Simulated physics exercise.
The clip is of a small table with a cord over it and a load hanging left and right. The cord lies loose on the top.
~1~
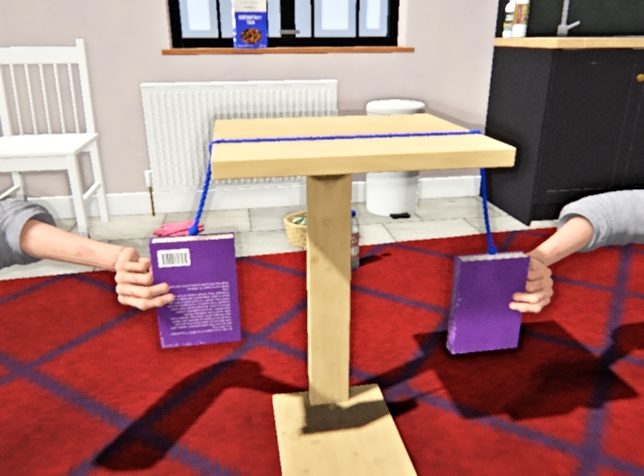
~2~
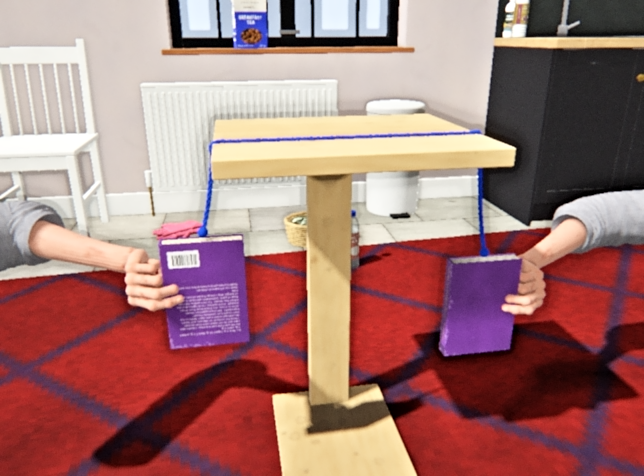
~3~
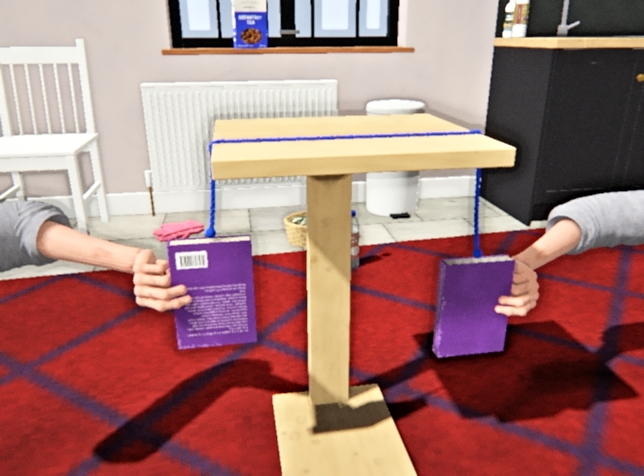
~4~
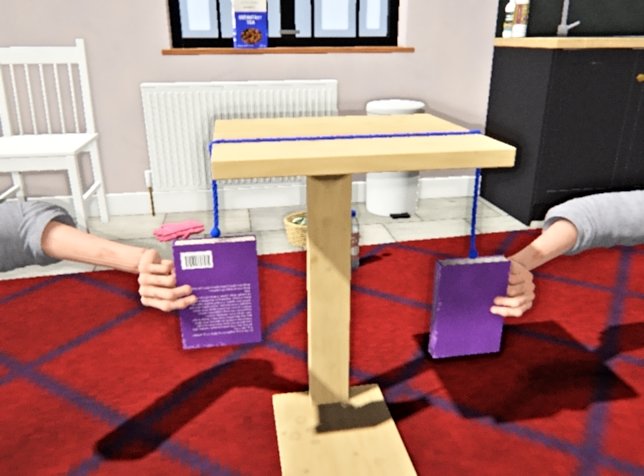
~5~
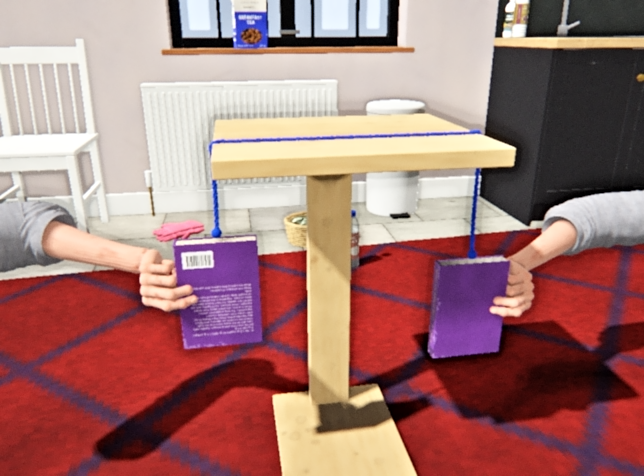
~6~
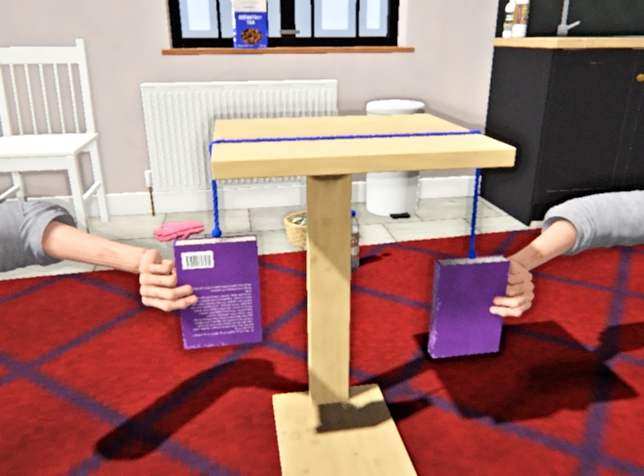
Two hands holding purple books tied to a blue cord over a small wooden table, moving them slightly inward, then keeping still.
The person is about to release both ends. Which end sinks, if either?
The cord stays as it is.
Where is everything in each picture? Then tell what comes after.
Left book (197, 291); right book (487, 303); cord over the top (377, 137), in the first picture.
Left book (206, 292); right book (479, 305), in the second picture.
Left book (214, 293); right book (473, 306), in the third picture.
Left book (219, 293); right book (468, 307), in the fourth picture.
Left book (220, 293); right book (468, 307), in the fifth picture.
Left book (220, 293); right book (468, 307); cord over the top (377, 137), in the sixth picture.
Then, 0.50 s on from there, left book still level near (226, 293); right book still level near (461, 308).
Then, 1.14 s on from there, left book still level near (221, 293); right book still level near (467, 308).
In the end, left book still level near (225, 293); right book still level near (459, 309). The cord hangs still.
